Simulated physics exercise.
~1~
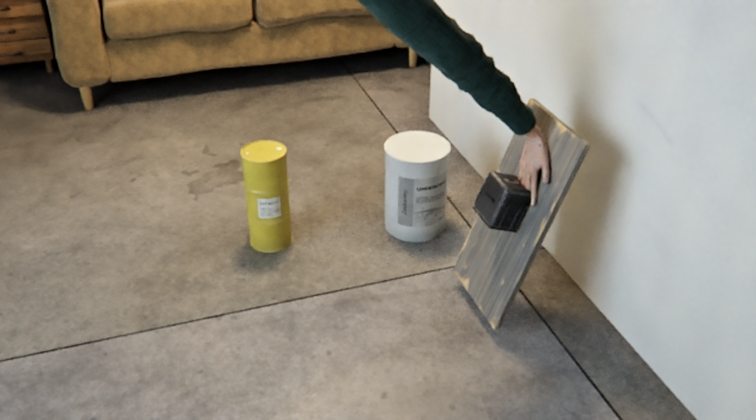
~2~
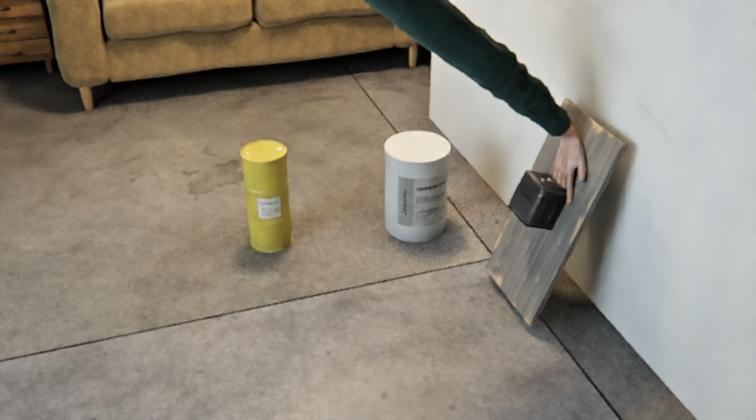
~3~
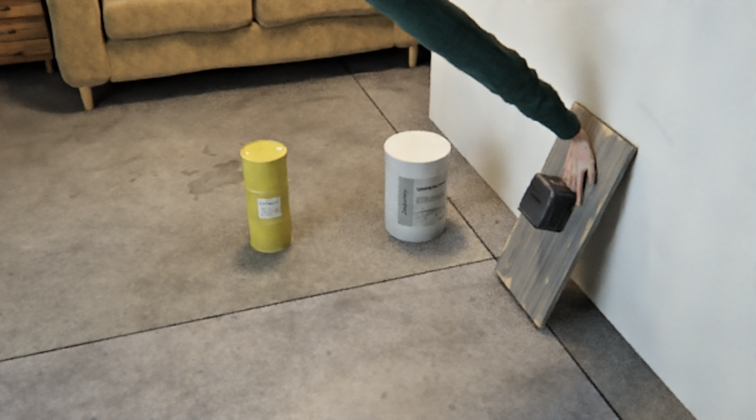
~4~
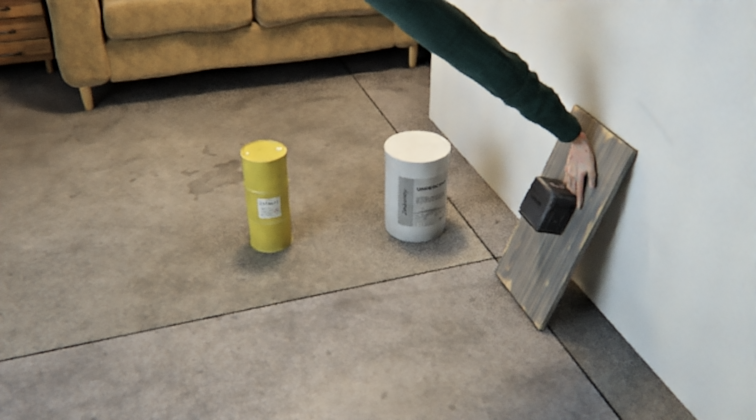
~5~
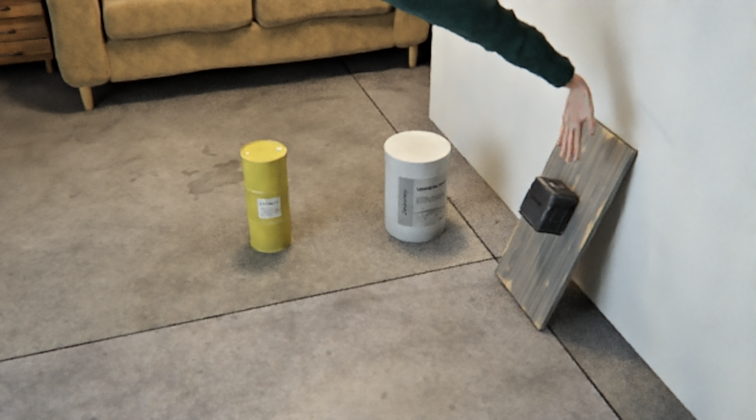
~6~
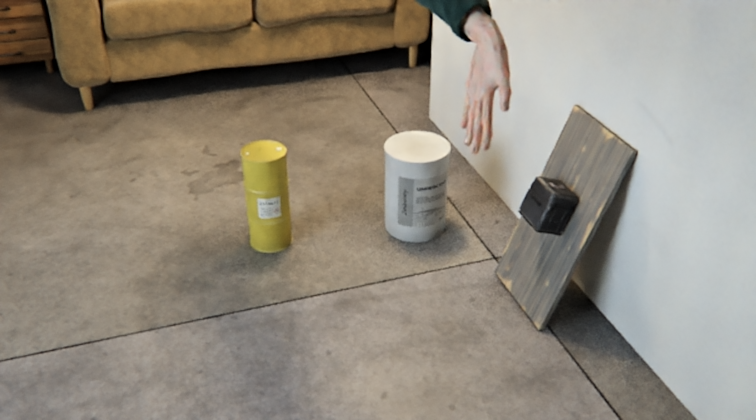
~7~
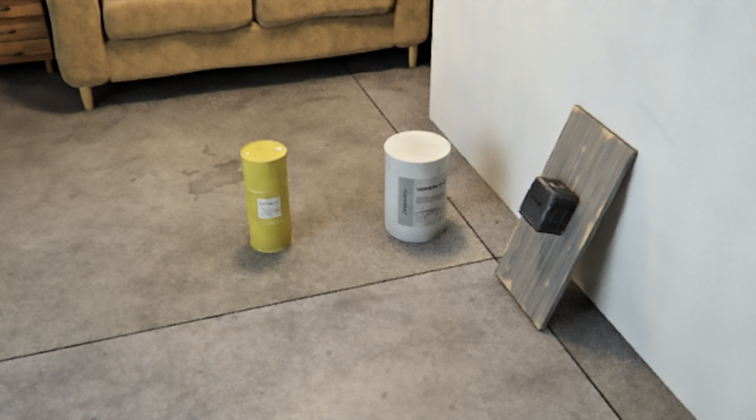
In this clip, a hand moves a grey board with a dark block on its face rightward and props it against a white wall, near a yellow canister and a white pail. The hand lets go and withdraws, and the board stays leaning.
